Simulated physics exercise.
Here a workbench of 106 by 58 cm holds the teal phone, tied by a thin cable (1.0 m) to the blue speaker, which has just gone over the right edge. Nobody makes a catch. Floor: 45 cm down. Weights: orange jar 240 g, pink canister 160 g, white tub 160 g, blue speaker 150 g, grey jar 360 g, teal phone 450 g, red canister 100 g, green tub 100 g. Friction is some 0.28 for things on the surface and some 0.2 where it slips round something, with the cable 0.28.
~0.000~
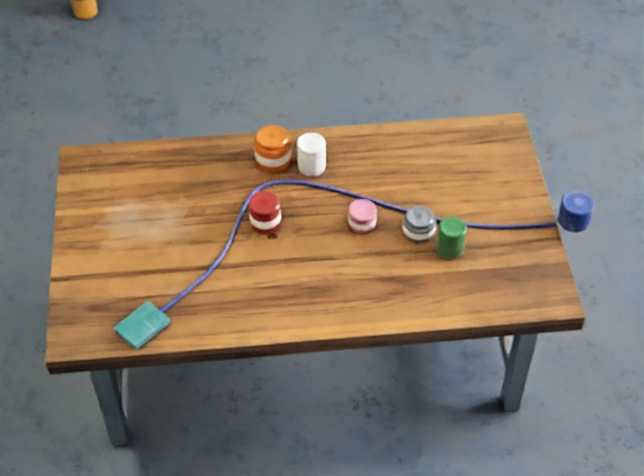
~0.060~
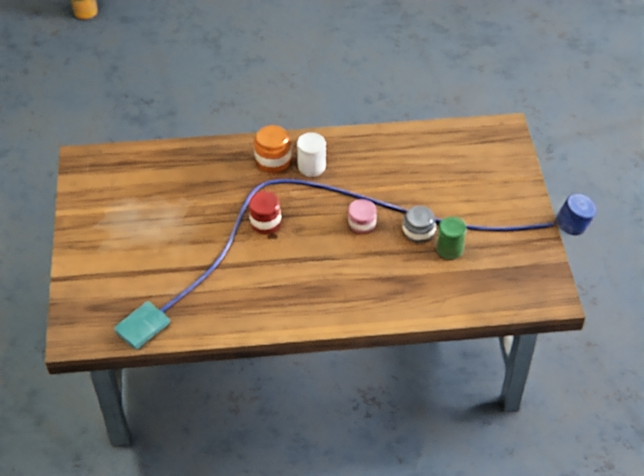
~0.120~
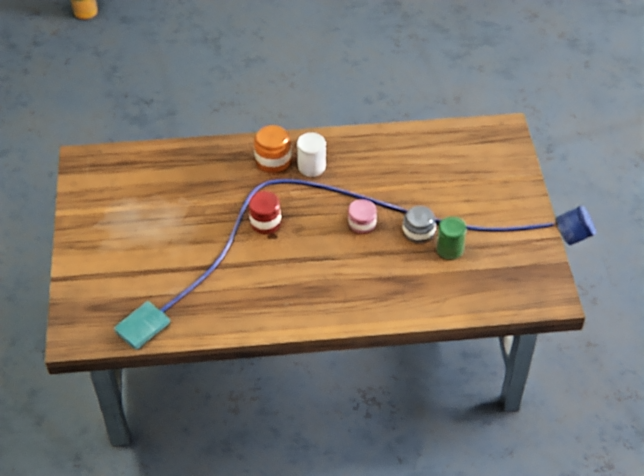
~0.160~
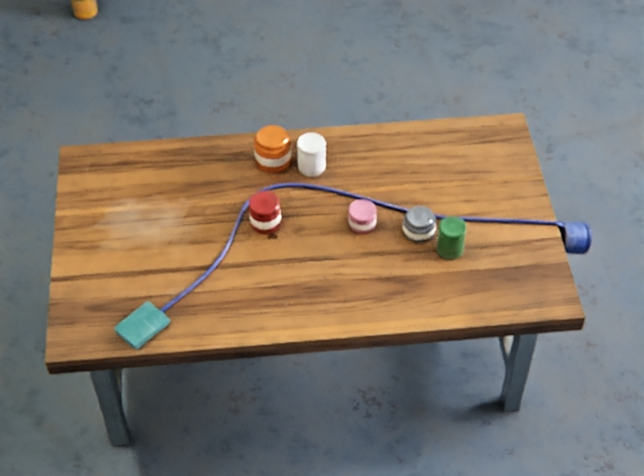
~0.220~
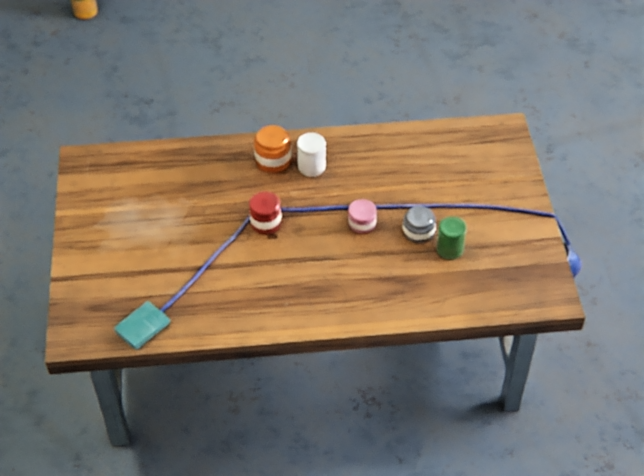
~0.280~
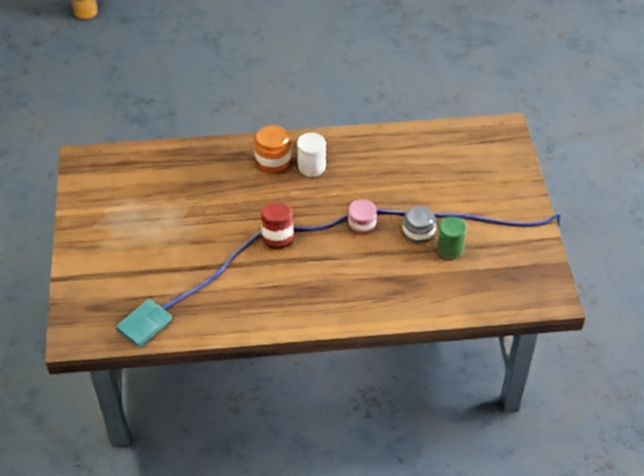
A blue cylindrical object tips over the right edge of a wooden workbench and drops out of sight, pulling its thin cable straighter against a red canister, which shifts slightly, while the teal phone barely moves.
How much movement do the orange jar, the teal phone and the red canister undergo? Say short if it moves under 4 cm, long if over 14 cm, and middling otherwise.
In order: The orange jar will be displaced only a little; the teal phone will be displaced only a little; the red canister will be displaced a lot.
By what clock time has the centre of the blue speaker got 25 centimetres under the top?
Clock time: Never.
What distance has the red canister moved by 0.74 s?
Red canister: Roughly 30 cm.
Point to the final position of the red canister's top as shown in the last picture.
It comes to rest close to (338, 297).
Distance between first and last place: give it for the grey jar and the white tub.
Grey jar roughly 0 cm, white tub roughly 0 cm.
After 0.5 s, the cable's tail end at (166, 307); red canister 24 cm off its start, teal phone 1 cm off its start, blue speaker over the edge.
After 0.7 s, the cable's tail end at (168, 307); red canister 29 cm off its start, teal phone 2 cm off its start, blue speaker over the edge.
After 1.0 s, the cable's tail end at (169, 307); red canister 29 cm off its start at (339, 297), teal phone 2 cm off its start at (149, 317), blue speaker over the edge.
After 1.2 s, the cable's tail end at (169, 307); red canister 29 cm off its start, teal phone 2 cm off its start, blue speaker over the edge.
After 2.4 s, the cable's tail end at (169, 307); red canister 29 cm off its start at (338, 297), teal phone 2 cm off its start at (149, 317), orange jar 0 cm off its start at (272, 136), blue speaker over the edge.
